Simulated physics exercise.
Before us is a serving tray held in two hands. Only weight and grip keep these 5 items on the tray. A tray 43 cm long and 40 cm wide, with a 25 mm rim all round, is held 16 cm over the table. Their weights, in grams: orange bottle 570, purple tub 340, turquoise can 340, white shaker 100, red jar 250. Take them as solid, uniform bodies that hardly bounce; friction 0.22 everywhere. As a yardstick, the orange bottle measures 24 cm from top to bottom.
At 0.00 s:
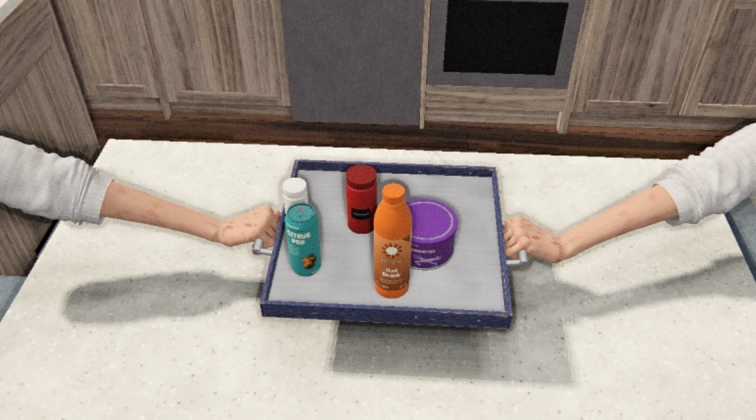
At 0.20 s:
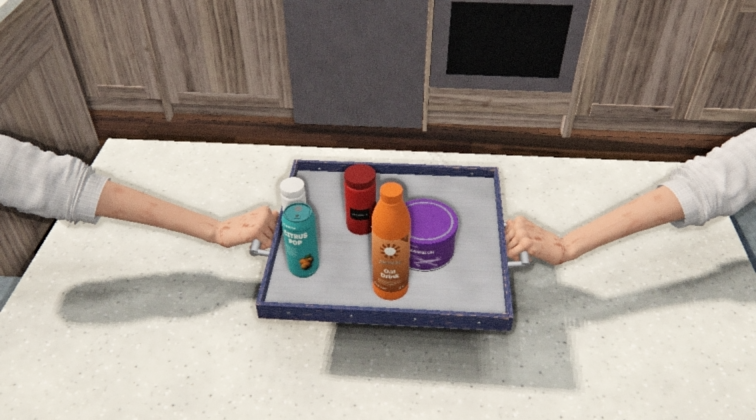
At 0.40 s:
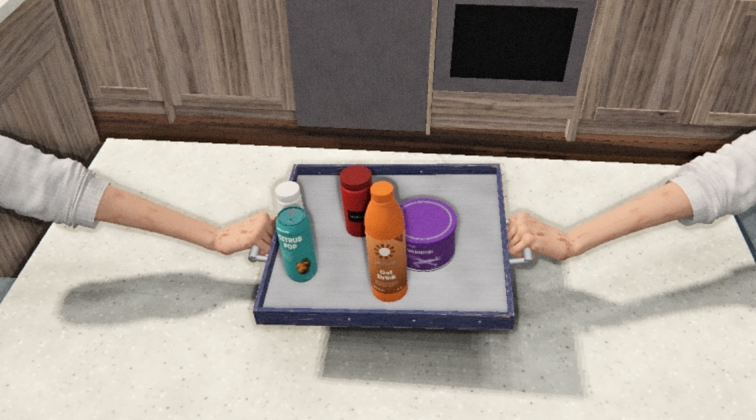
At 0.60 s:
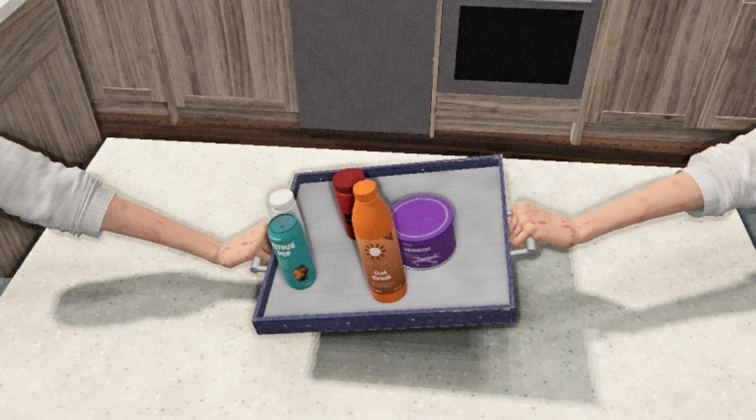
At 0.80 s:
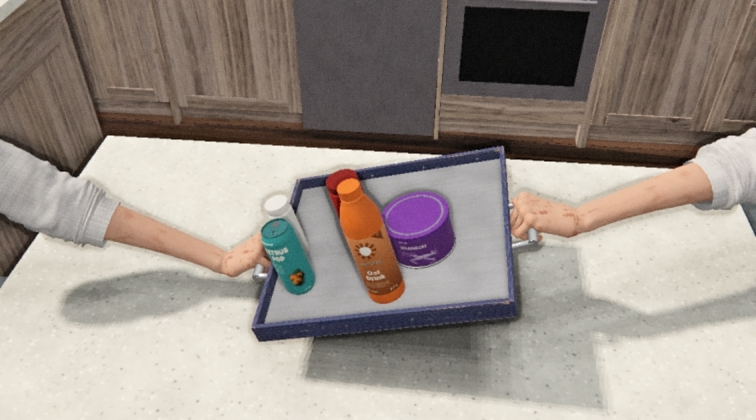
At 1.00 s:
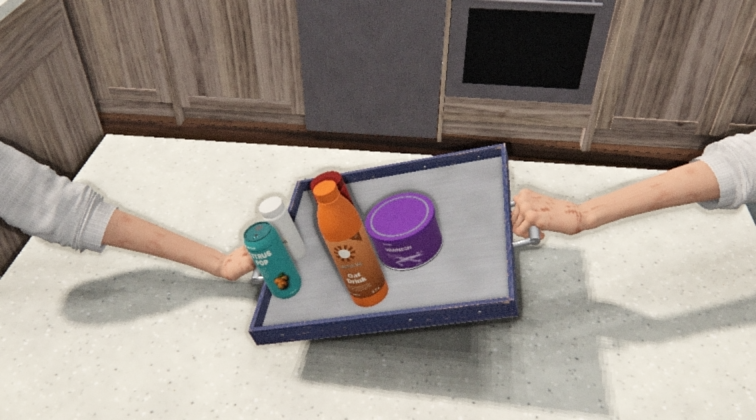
A blue-rimmed tray held by two hands over a kitchen counter started out level, then tilted down to the left, and the bottles and the purple tub on it leaned and shifted leftward.
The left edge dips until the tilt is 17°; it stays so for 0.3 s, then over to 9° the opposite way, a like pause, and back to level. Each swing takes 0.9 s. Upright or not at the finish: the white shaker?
The white shaker is still upright.
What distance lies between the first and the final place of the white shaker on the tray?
Some 2 cm.
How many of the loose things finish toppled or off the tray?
In all, 1.
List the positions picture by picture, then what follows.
In the first picture, tray level; orange bottle (393, 241).
In the second picture, tray level; turquoise can (301, 242); red jar (361, 200).
In the third picture, tray at 4°, left edge down; orange bottle (386, 242); purple tub (423, 235).
In the fourth picture, tray at 10°, left edge down; turquoise can (293, 253).
In the fifth picture, tray at 15°, left edge down; orange bottle (369, 242); purple tub (419, 230).
In the sixth picture, tray at 17°, left edge down; white shaker (283, 230); turquoise can (274, 262) moved 3 cm.
After 1.20 s, tray at 17°, left edge down; orange bottle moved 9 cm; red jar moved 9 cm; purple tub moved 8 cm.
After 1.50 s, tray at 14°, left edge down; white shaker moved 2 cm near (281, 232); orange bottle 27° off its base; purple tub moved 18 cm.
After 1.70 s, tray at 7°, left edge down; orange bottle now off the tray; white shaker moved 2 cm near (281, 221); purple tub moved 18 cm.
After 2.20 s, tray at 9°, right edge down; white shaker moved 2 cm near (289, 200); purple tub moved 18 cm; red jar moved 13 cm.
In the end (3.9 s), off the tray and tipped over, orange bottle; not toppled but over 5 cm from the start, purple tub and red jar; the other 2 under 5 cm from the start. In the last view, white shaker near (283, 212).
